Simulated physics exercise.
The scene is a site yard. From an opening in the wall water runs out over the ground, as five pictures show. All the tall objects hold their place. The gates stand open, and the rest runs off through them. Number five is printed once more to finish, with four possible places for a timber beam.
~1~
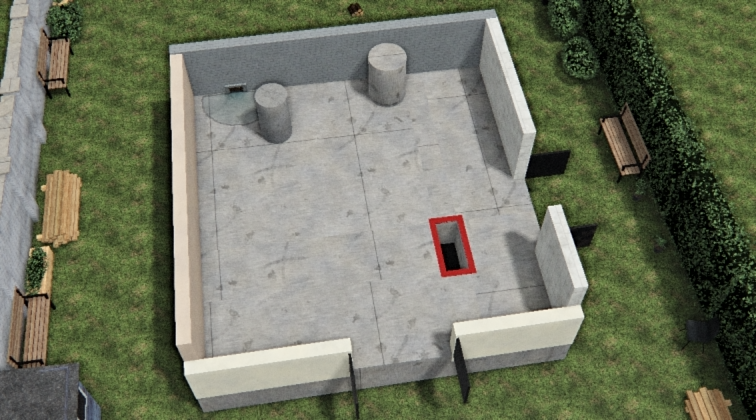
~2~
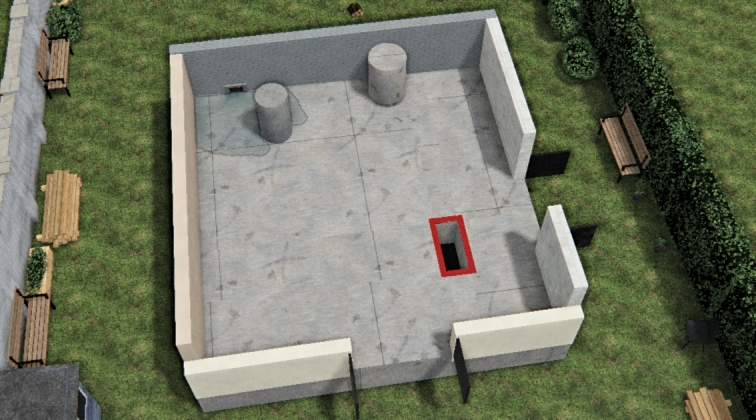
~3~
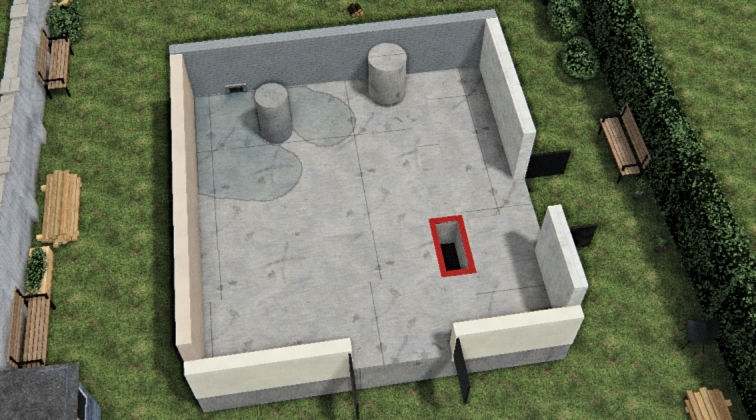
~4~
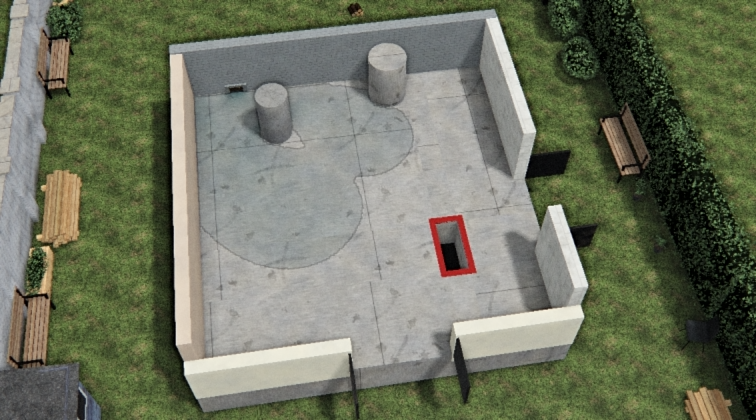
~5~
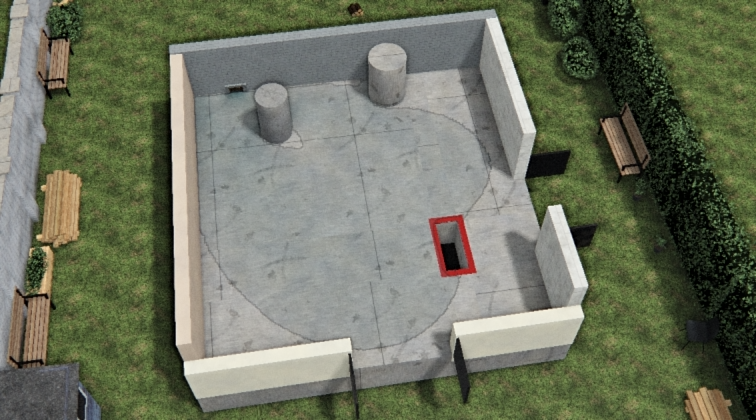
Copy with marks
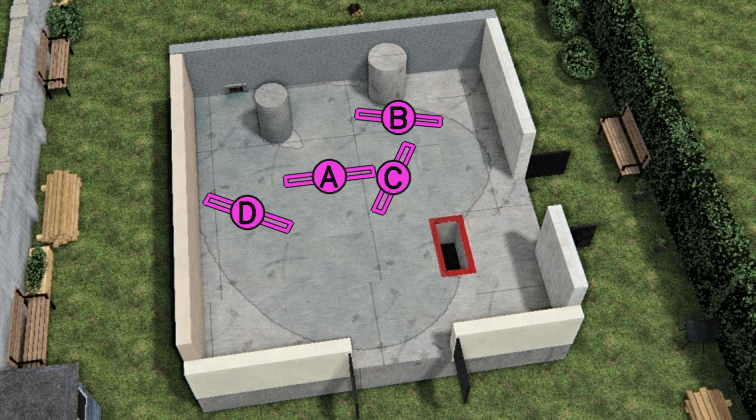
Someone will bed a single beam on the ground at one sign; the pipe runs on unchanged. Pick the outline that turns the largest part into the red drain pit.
D is best.
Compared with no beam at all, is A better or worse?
Position A is worse.
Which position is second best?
Here it is position B.
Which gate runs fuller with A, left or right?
The right gate.
On the marked copy, A from (285, 181) to (373, 171); B from (357, 113) to (440, 121); C from (378, 211) to (408, 145); D from (207, 198) to (289, 227).
With A, about 19 % of the stream goes into the red drain pit, about 80 % out by the gates.
With B, about 28 % of the stream goes into the red drain pit, about 71 % out by the gates.
With C, about 19 % of the stream goes into the red drain pit, about 80 % out by the gates.
With D, about 39 % of the stream goes into the red drain pit, about 61 % out by the gates.
